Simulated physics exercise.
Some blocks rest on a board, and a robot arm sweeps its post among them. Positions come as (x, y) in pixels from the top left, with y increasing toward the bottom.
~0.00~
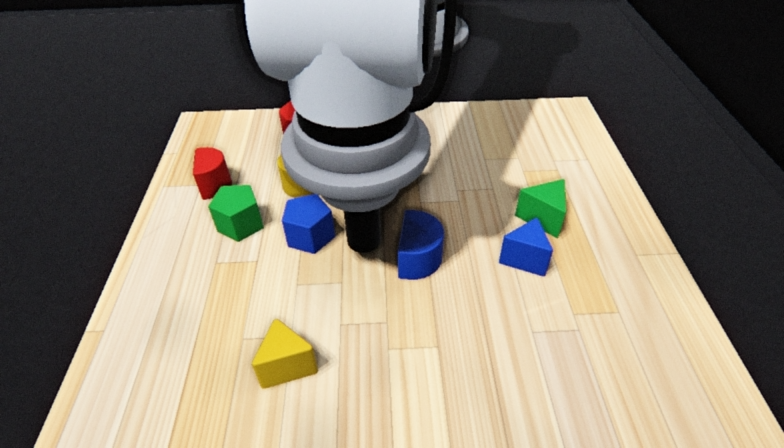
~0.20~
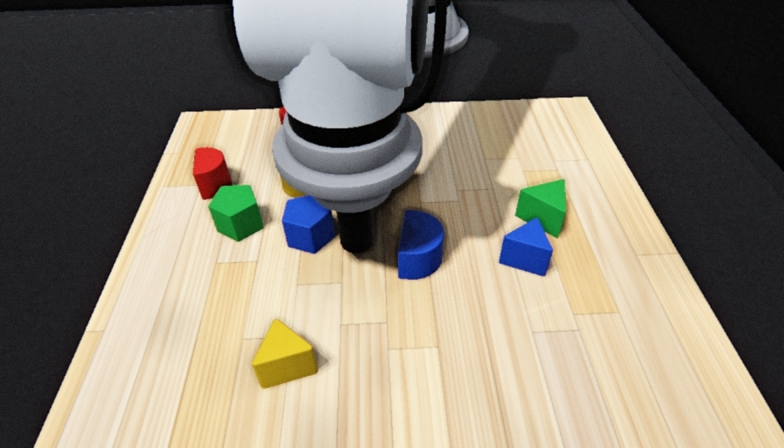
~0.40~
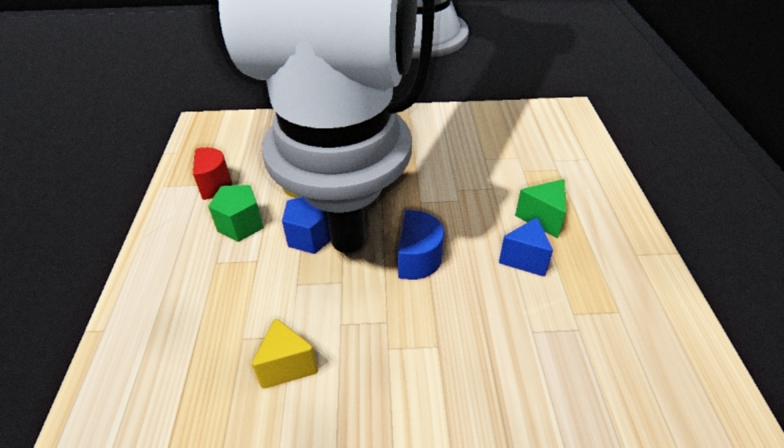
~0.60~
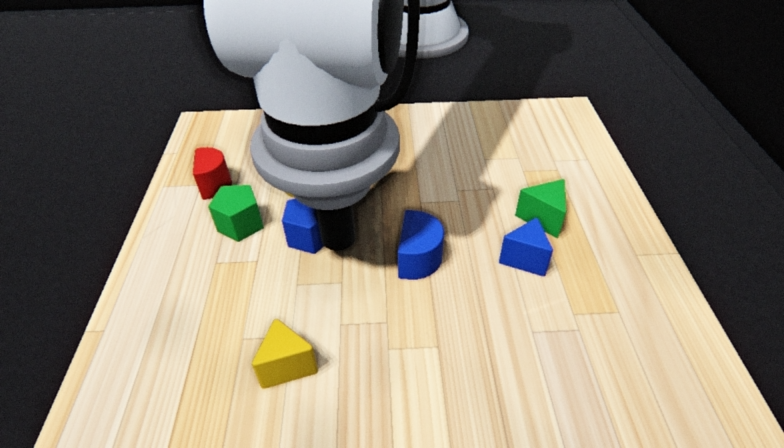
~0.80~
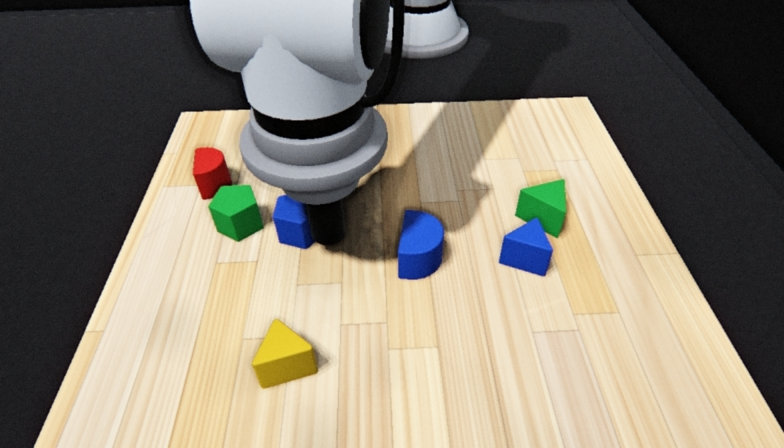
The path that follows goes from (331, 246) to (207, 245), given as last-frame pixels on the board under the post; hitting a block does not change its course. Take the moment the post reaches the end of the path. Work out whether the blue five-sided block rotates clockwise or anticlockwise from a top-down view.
My answer: Clockwise.
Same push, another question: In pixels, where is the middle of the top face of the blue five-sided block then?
At the end it should sit near (269, 192).
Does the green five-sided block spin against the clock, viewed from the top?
Yes, it checks out.
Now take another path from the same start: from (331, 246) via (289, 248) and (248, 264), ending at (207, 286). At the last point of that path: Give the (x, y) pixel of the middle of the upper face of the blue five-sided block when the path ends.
About (272, 197).
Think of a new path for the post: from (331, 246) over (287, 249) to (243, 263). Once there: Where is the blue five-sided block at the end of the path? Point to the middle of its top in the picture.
At roughly (273, 197).
What follows on the original path. One third of the way, post (286, 234); green five-sided block (226, 195), turned 20° anticlockwise; blue five-sided block (273, 196), turned 30° clockwise.
Two thirds of the way, post (243, 233); green five-sided block (223, 192), turned 35° anticlockwise; blue five-sided block (269, 192), turned 50° clockwise.
At the end, post (202, 233); red D-shaped block still; green five-sided block (223, 192), turned 35° anticlockwise; blue five-sided block (269, 192), turned 50° clockwise.
